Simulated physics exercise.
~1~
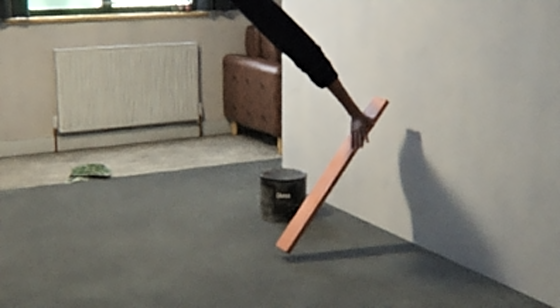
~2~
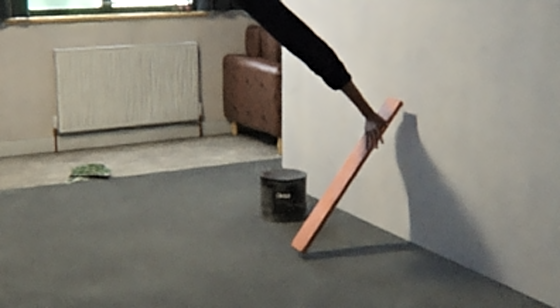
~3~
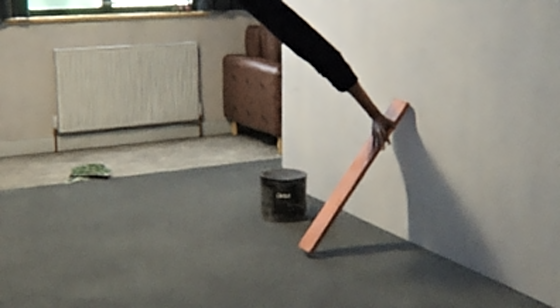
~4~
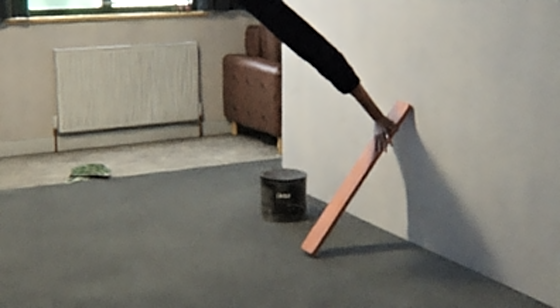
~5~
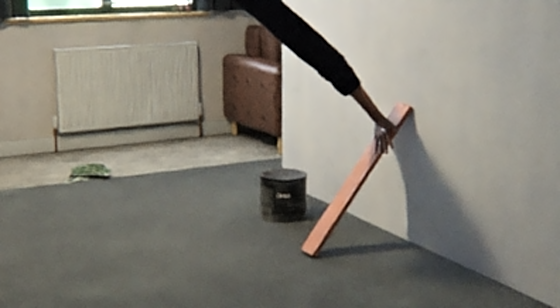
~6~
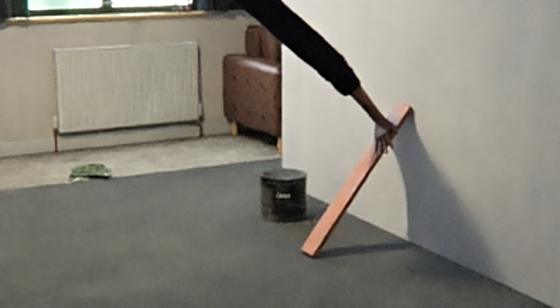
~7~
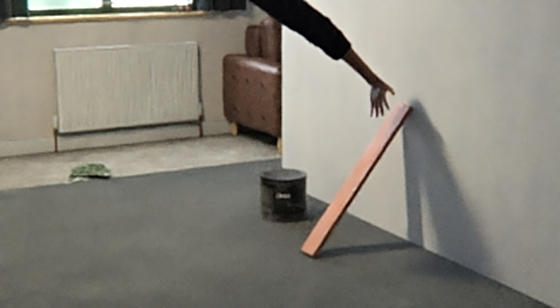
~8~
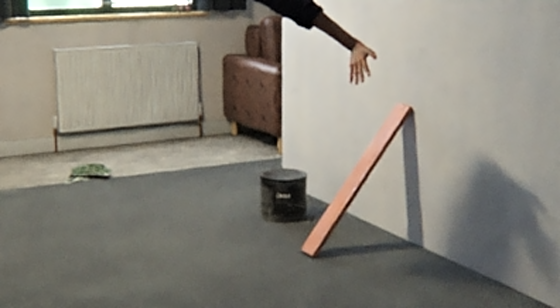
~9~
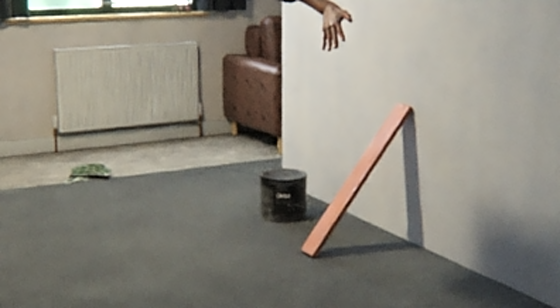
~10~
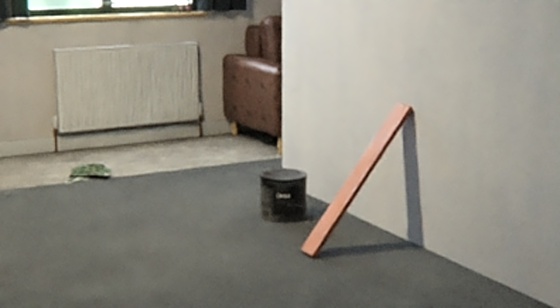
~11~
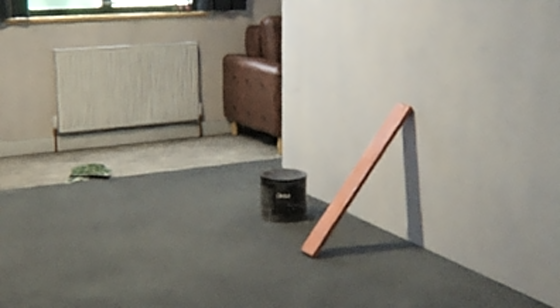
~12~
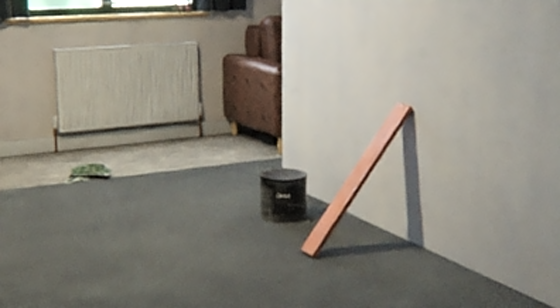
A hand leans an orange plank against the wall, lets go, and it stays leaning.
